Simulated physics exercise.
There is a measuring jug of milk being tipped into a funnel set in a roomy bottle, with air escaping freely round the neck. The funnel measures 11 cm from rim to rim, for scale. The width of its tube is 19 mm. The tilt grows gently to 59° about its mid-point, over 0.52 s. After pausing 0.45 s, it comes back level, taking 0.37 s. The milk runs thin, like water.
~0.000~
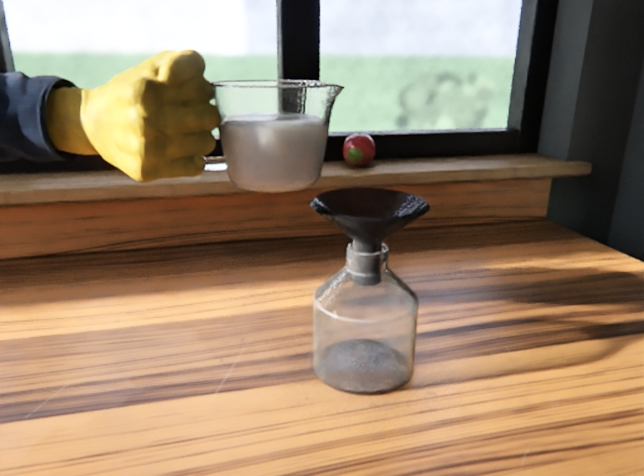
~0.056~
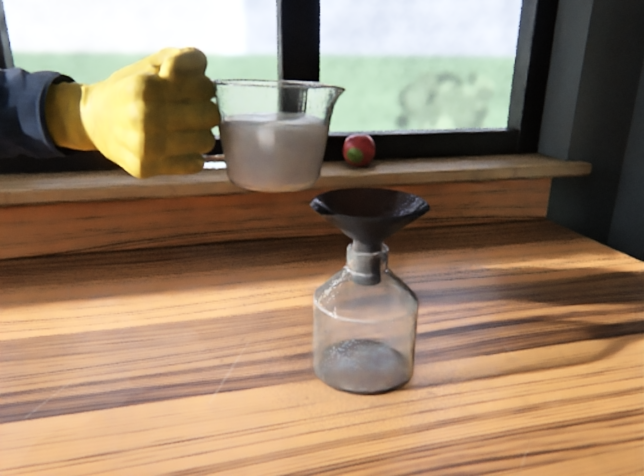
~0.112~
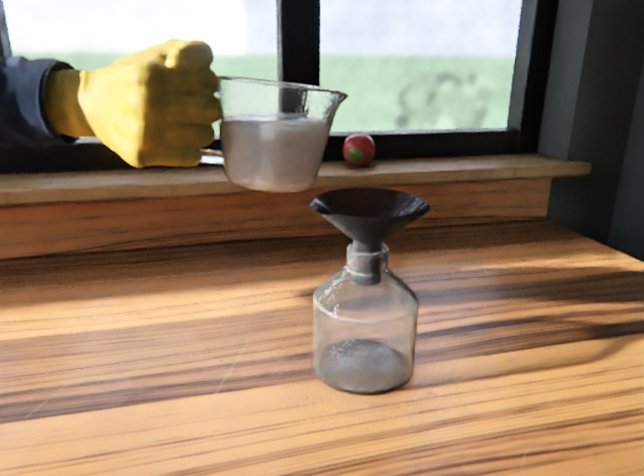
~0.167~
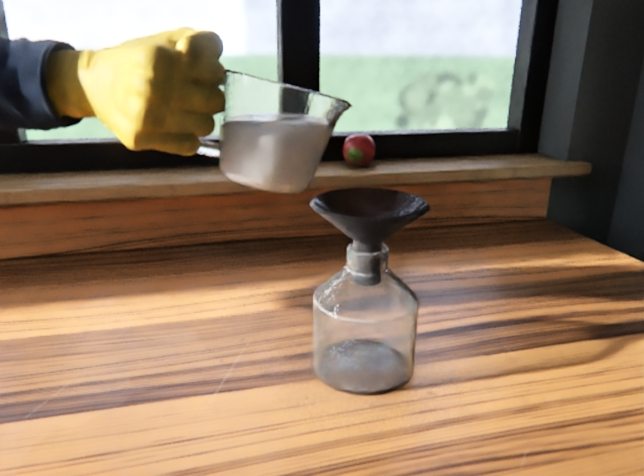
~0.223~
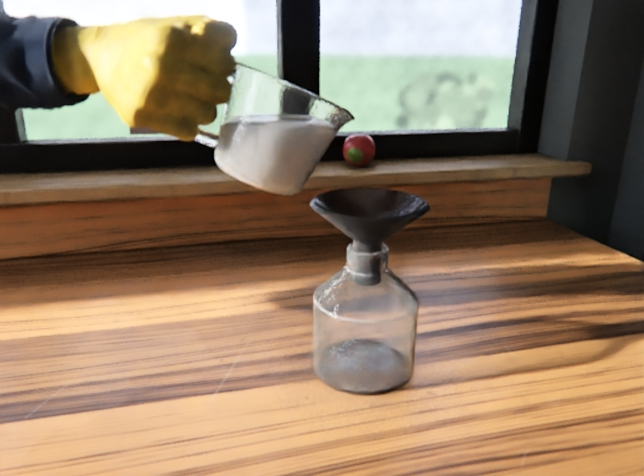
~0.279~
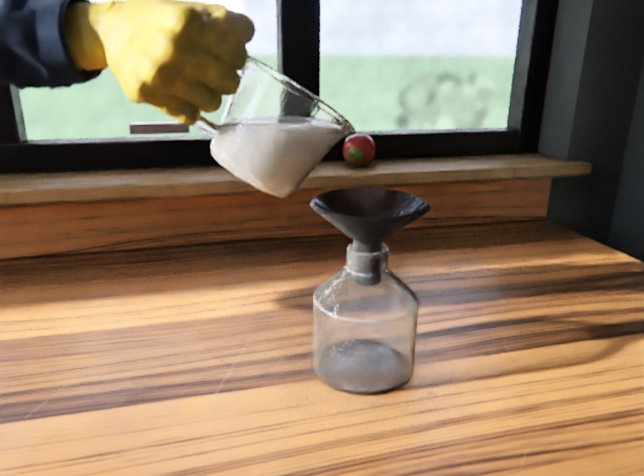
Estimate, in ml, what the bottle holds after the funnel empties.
170 ml.
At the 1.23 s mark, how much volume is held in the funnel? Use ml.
60 ml, roughly.
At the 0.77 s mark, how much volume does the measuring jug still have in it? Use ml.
Roughly 190 ml is still in there.
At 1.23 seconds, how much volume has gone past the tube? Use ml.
I'd put it at around 110 ml.
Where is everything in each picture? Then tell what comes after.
In the first frame, it leans 0°; its right rim is at (344, 85); the milk meets the walls at (233, 118) and (309, 117); the funnel's rim runs from (317, 211) to (419, 205).
In the second frame, it leans 2°; its right rim is at (345, 88); the milk meets the walls at (233, 118) and (310, 117).
In the third frame, it leans 7°; its right rim is at (348, 94); the milk meets the walls at (233, 118) and (311, 118).
In the fourth frame, it leans 14°; its right rim is at (351, 104); the milk meets the walls at (234, 119) and (318, 119).
In the fifth frame, it leans 23°; its right rim is at (354, 117); the milk meets the walls at (234, 122) and (322, 122).
In the sixth frame, it leans 33°; its right rim is at (355, 131); the milk meets the walls at (227, 122) and (328, 124).
Then, 0.56 s in, the tilt is 59° and 10 ml has passed the tube, 45 ml is in the funnel, 270 ml in the measuring jug and 0 ml has missed.
Then, 0.77 s in, the tilt is 59° and 45 ml has passed the tube, 70 ml is in the funnel, 190 ml in the measuring jug and 10 ml has missed.
Then, 0.99 s in, the tilt is 58° and 75 ml has passed the tube, 80 ml is in the funnel, 155 ml in the measuring jug and 45 ml has missed.
Then, 1.23 s in, the tilt is 12° and 110 ml has passed the tube, 60 ml is in the funnel, 150 ml in the measuring jug and 55 ml has missed.
Finally, 170 ml has passed the tube, 0 ml is in the funnel, 150 ml in the measuring jug and 55 ml has missed.
